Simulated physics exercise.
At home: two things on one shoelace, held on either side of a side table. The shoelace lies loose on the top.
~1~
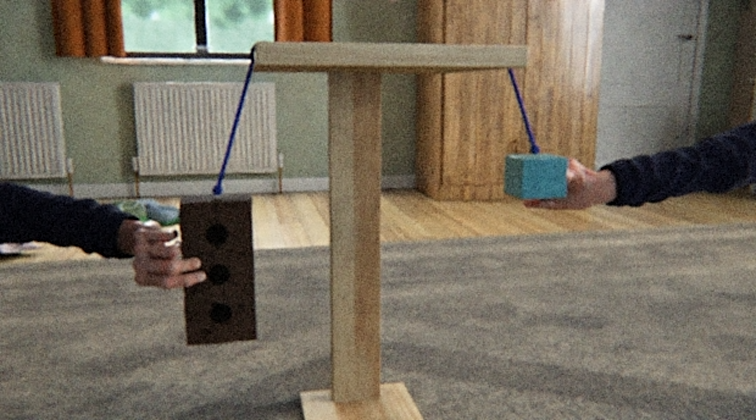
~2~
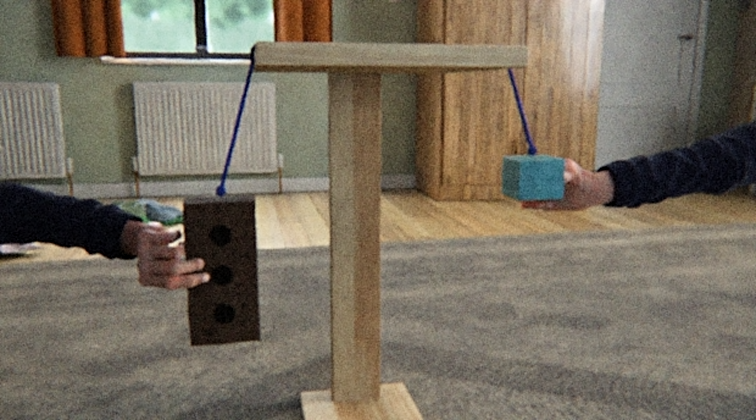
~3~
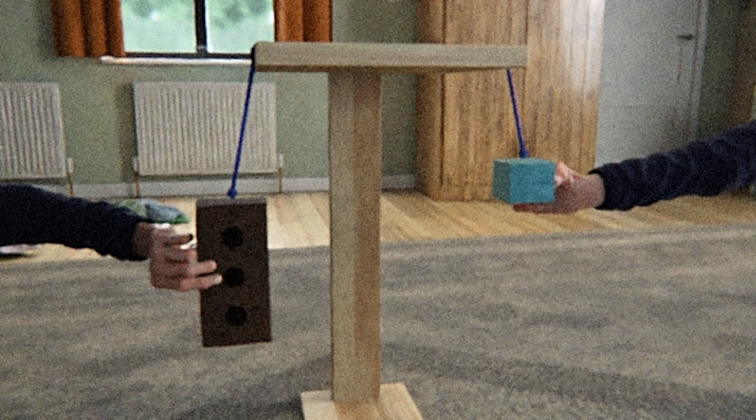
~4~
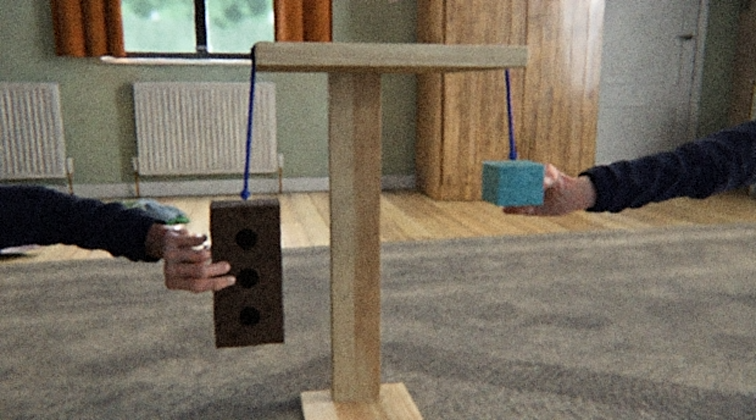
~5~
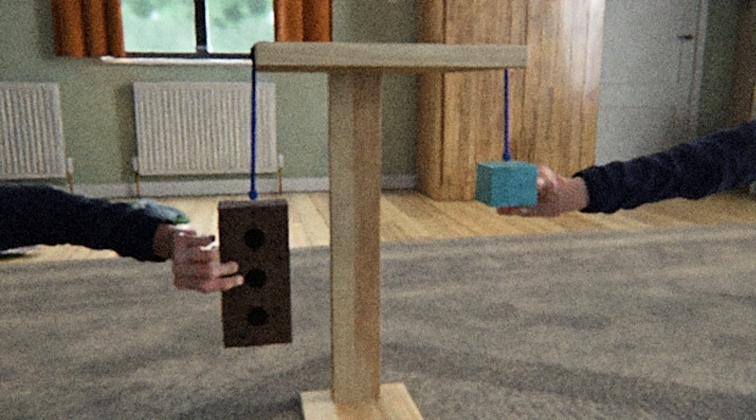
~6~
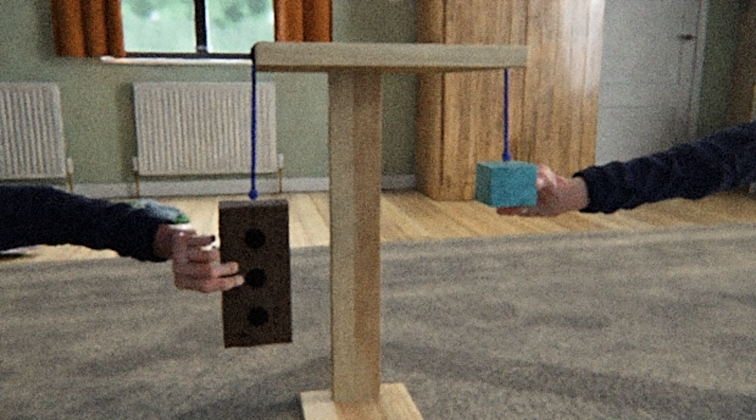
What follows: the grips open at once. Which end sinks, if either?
In the end the shoelace drops leftwards.
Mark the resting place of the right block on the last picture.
It ends at (336, 18).
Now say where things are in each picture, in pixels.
In the first picture, left brick (220, 269); right block (535, 176); shoelace over the top (374, 46).
In the second picture, left brick (223, 269); right block (533, 177).
In the third picture, left brick (235, 271); right block (523, 180).
In the fourth picture, left brick (248, 272); right block (512, 183).
In the fifth picture, left brick (255, 272); right block (506, 183).
In the sixth picture, left brick (256, 272); right block (505, 183); shoelace over the top (374, 46).
Then, 0.54 s past the final frame, left brick down on the floor; right block pulled up onto the top near (465, 17).
Then, 1.08 s past the final frame, left brick down on the floor; right block pulled up onto the top near (336, 18).
When it is over, left brick down on the floor; right block pulled up onto the top near (336, 18). The shoelace goes down on the left.
